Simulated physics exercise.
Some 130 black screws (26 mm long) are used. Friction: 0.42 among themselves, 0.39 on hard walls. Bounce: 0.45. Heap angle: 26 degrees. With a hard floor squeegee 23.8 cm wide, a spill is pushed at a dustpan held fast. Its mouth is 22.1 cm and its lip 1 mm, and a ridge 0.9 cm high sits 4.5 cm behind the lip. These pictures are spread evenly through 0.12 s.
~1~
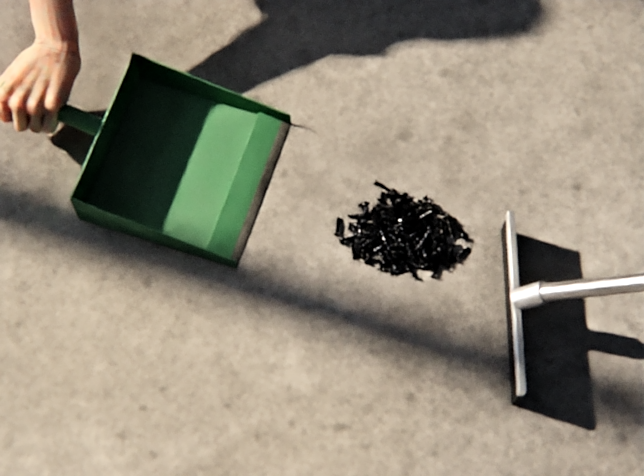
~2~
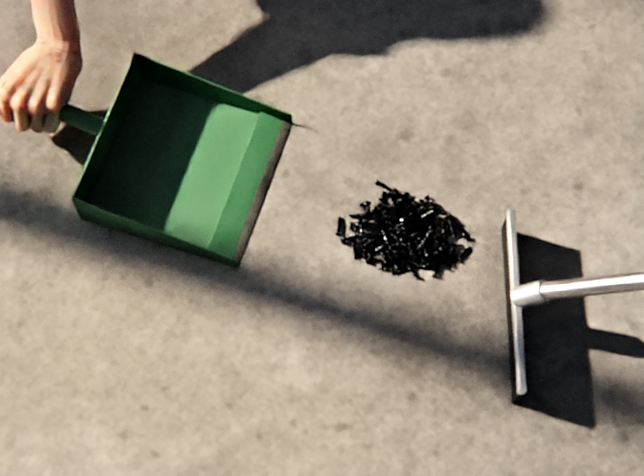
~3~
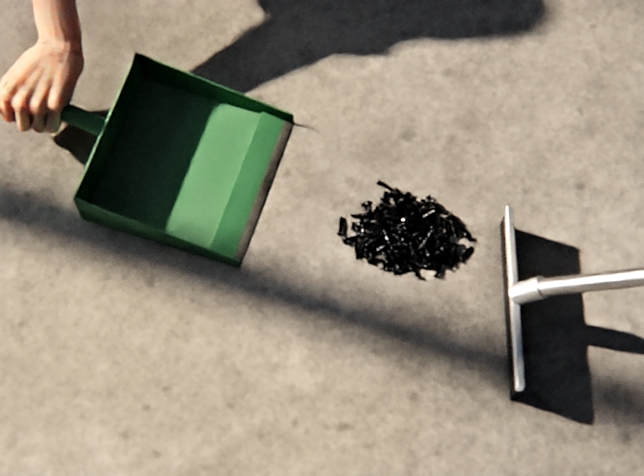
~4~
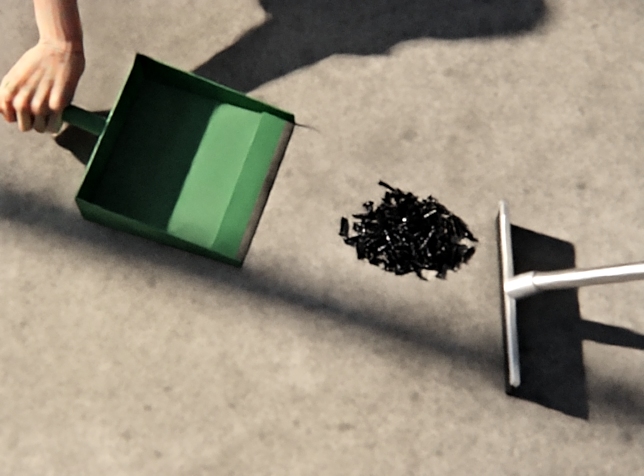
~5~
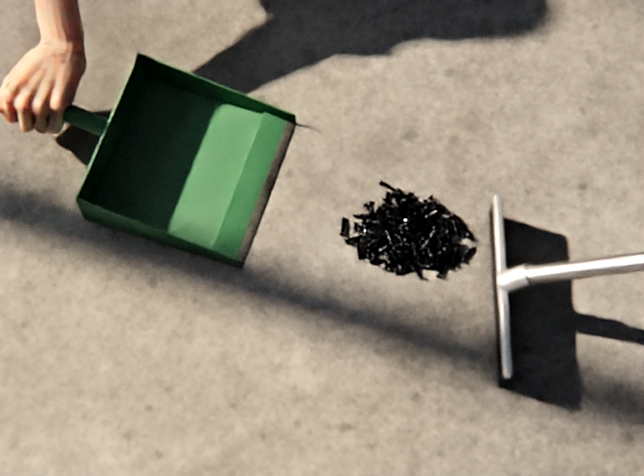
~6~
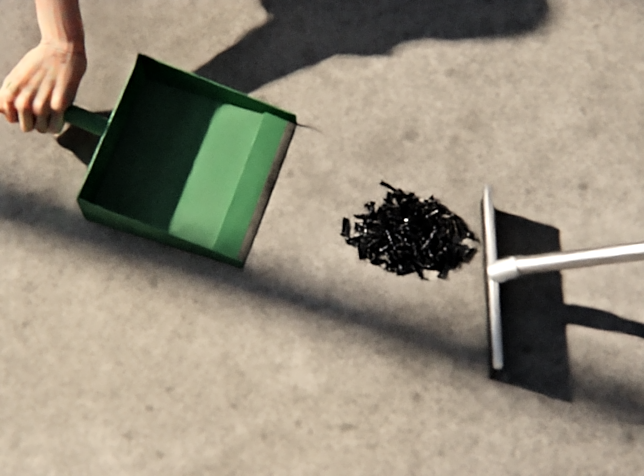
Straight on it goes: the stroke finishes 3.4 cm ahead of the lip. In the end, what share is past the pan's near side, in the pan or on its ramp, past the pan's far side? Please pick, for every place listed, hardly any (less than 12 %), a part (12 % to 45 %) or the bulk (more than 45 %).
Near side: Hardly any, pan: Hardly any, far side: Hardly any.
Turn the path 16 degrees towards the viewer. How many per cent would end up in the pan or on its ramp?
Roughly 15 per cent would finish in the pan or on its ramp.
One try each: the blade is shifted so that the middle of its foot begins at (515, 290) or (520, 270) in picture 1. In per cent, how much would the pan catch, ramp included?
First try about 0 per cent, second about 0 per cent.
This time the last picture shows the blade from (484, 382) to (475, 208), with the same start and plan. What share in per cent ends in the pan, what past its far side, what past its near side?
Pan 35 % / far 0 % / near 5 %.
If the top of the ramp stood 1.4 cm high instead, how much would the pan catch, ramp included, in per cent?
In that case some 0 per cent.
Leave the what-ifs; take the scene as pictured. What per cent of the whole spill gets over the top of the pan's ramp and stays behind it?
Around 0 in a hundred.
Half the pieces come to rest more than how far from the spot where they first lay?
It comes to some 14 cm.
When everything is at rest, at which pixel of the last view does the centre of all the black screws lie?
(305, 200).
Then, 0.19 s after the last picture, middle of the blade 19 cm from the lip; 0 % over the lip, far side 0 %, near side 0 %.
Then, 0.30 s after the last picture, middle of the blade 11 cm from the lip; 0 % over the lip, far side 0 %, near side 0 %.
Then, 0.56 s after the last picture, middle of the blade 7 cm from the lip; 0 % over the lip, far side 0 %, near side 0 %.
In the end, near side 0 %, pan 0 %, far side 0 %, in front of the lip or behind the blade 95 %.
